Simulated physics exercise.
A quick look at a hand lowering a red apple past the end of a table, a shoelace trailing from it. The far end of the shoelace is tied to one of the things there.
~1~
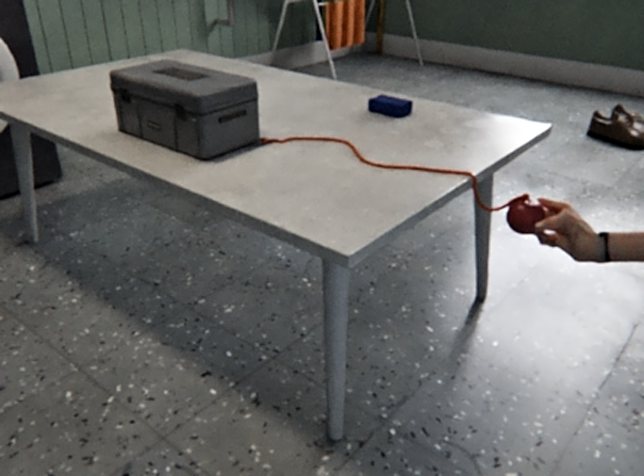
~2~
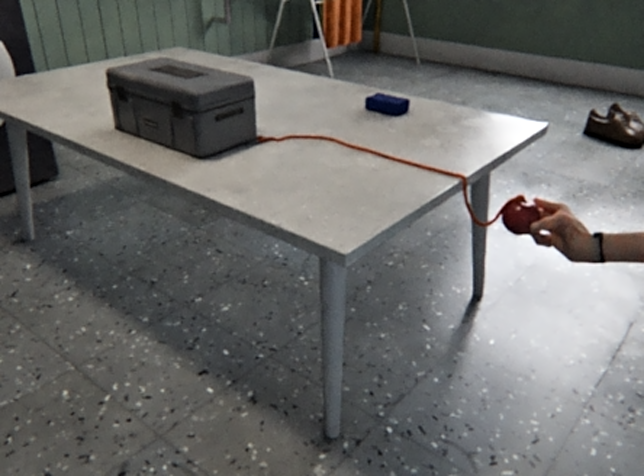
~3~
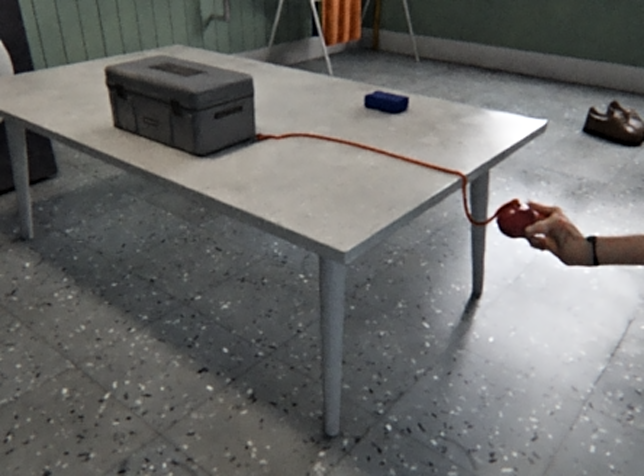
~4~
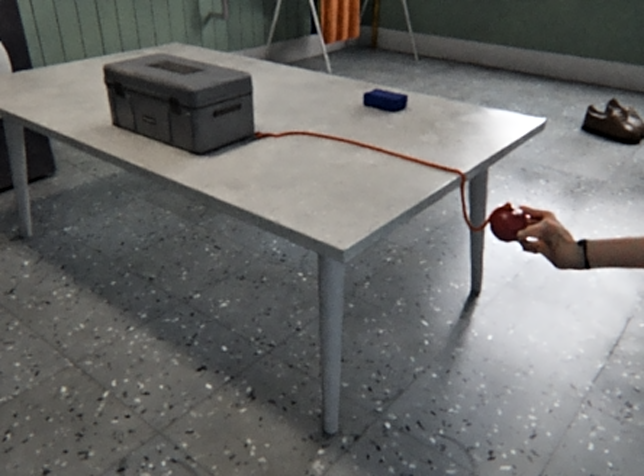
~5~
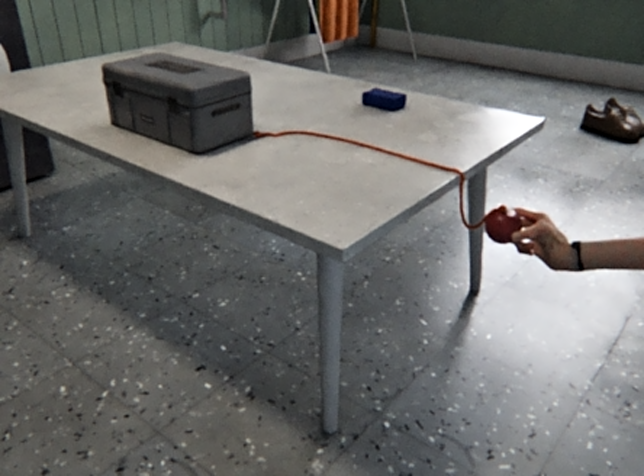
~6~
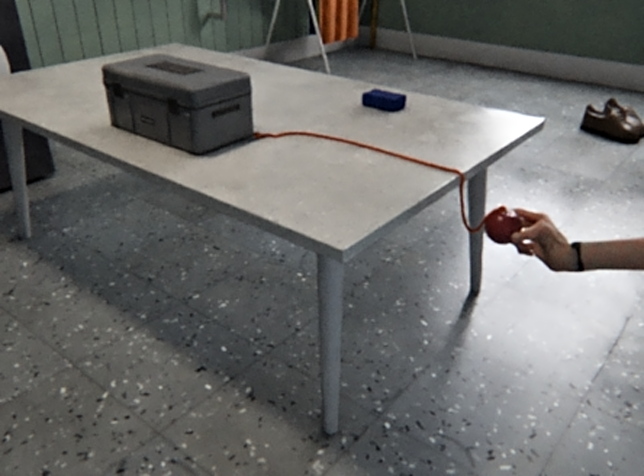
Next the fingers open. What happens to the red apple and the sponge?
The red apple ends up dangling; the sponge keeps its place.
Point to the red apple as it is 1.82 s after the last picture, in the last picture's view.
Close to (378, 346).
Then, 0.80 s after the last picture, apple below the edge near (383, 353); toolbox shifted a little; sponge unmoved.
Then, 1.82 s after the last picture, apple below the edge near (379, 346); toolbox shifted a little; sponge unmoved.
At rest, apple below the edge near (386, 313); toolbox shifted a little; sponge unmoved. The red apple swings from the edge and the sponge stays on top.
